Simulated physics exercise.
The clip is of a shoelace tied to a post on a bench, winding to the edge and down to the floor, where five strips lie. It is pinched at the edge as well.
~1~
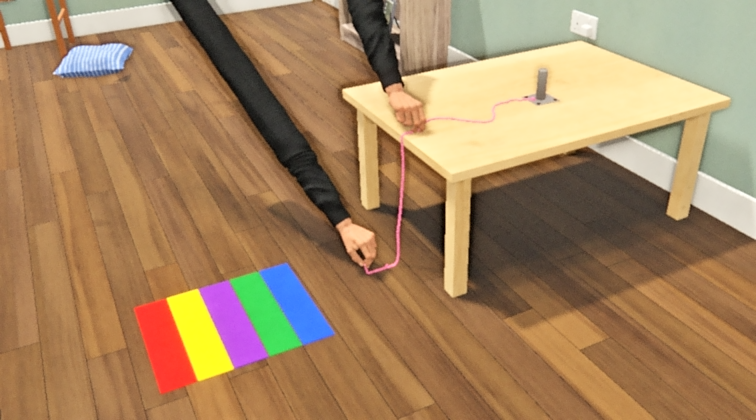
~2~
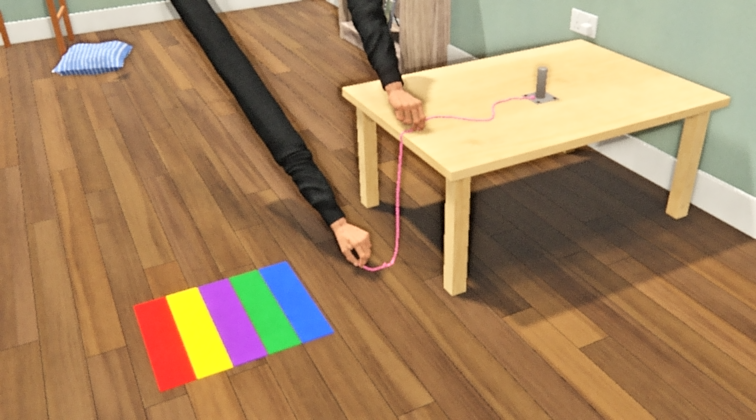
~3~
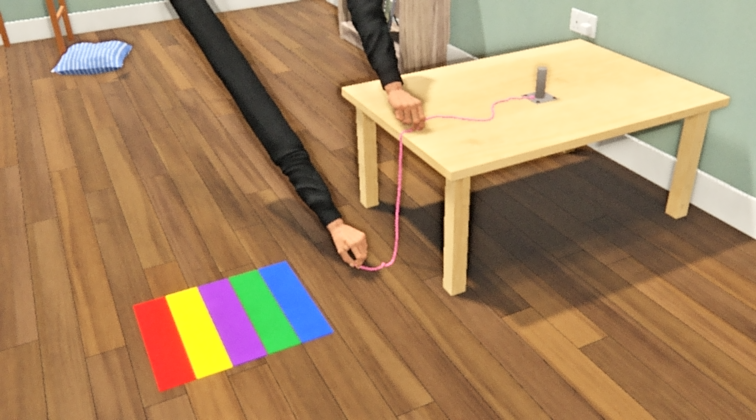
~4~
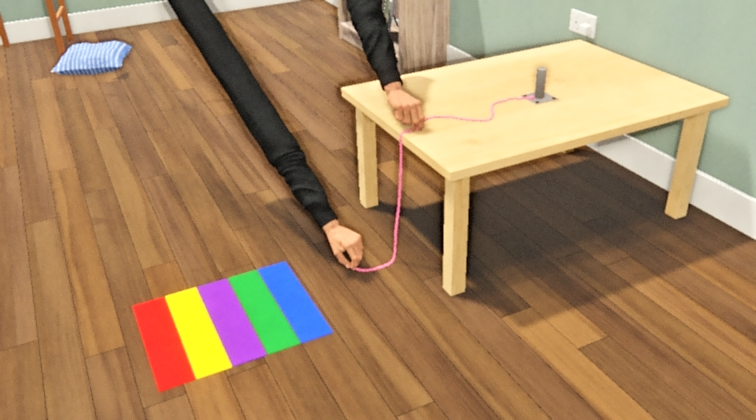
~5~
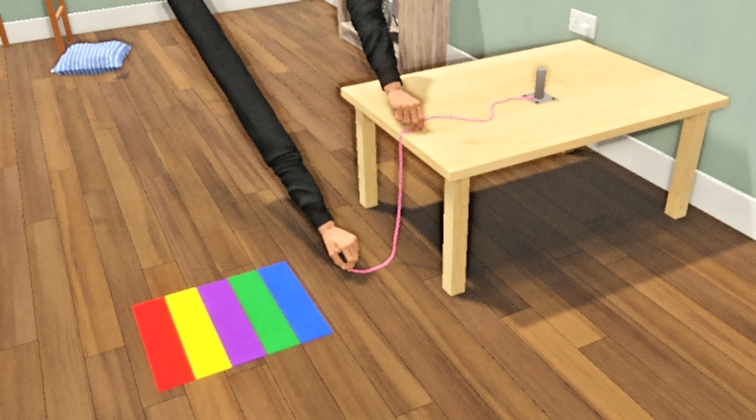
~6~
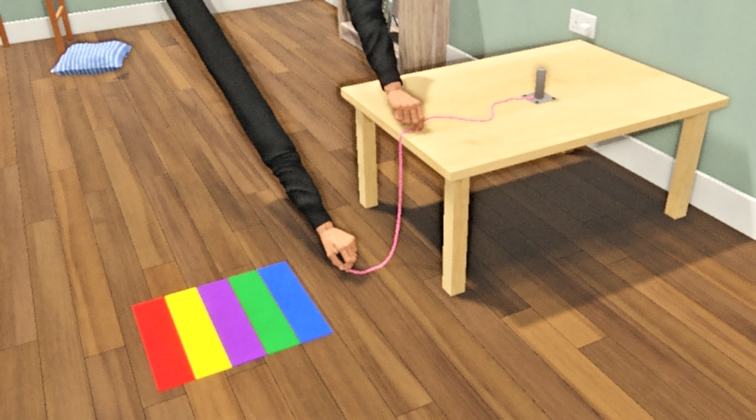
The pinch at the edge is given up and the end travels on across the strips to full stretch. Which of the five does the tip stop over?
The end stops over the purple strip.
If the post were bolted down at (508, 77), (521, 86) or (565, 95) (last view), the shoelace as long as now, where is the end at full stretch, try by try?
About (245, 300), (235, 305) and (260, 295).
Soon after, end near (286, 286); over blue.
After that, end near (246, 299); over green.
At the stop, end near (223, 306); over purple. It gets as far as the purple strip.
